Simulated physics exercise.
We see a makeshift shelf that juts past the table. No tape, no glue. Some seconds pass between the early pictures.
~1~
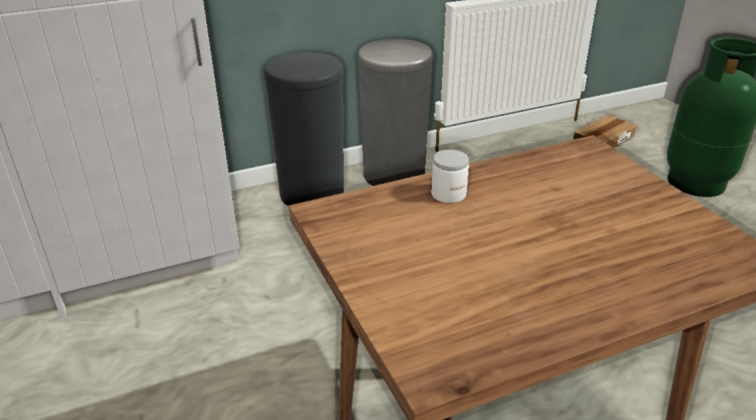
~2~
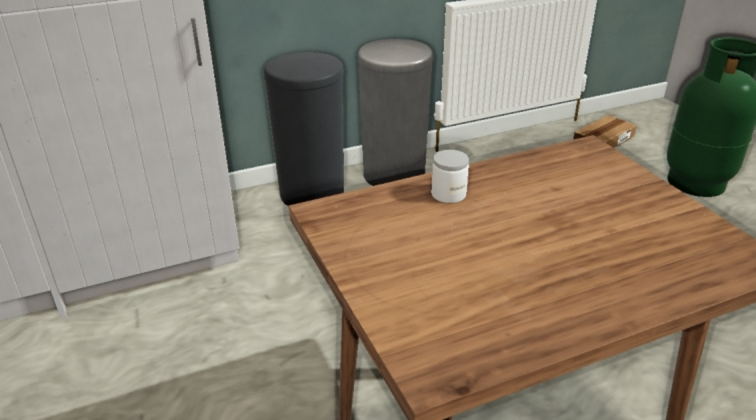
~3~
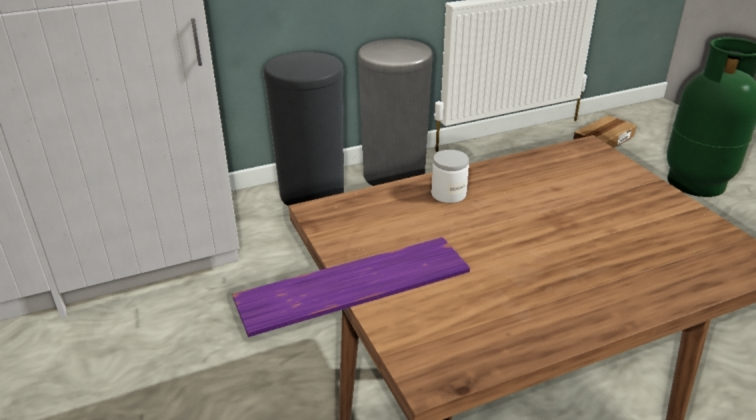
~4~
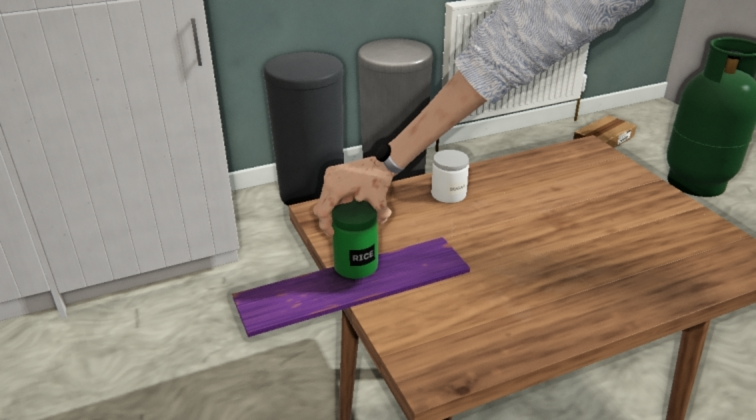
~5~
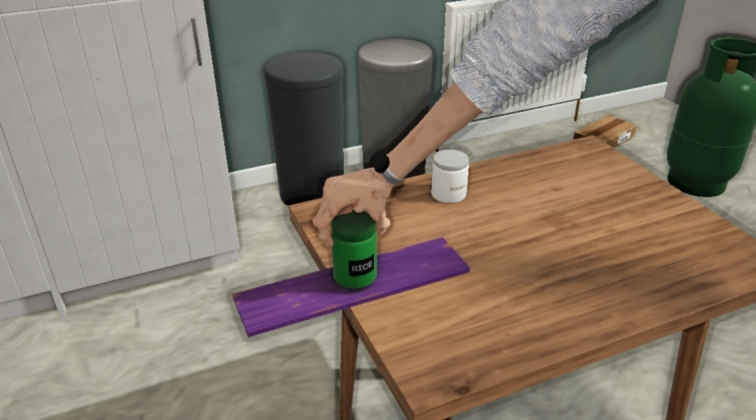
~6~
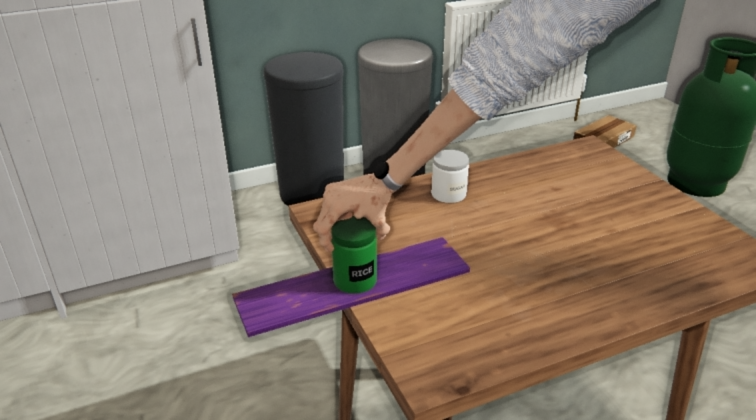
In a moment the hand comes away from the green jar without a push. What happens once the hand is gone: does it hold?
In the end the board keeps its balance.
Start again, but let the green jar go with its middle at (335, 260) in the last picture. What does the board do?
Then it keeps its balance.
Then, 0.60 s past the last view, nothing moves.
Then, 1.30 s past the last view, green jar resting near (354, 255).
Finally, all 3 still in place. Final places as the last picture's camera would see them, green jar near (354, 255). The board stays on the table.
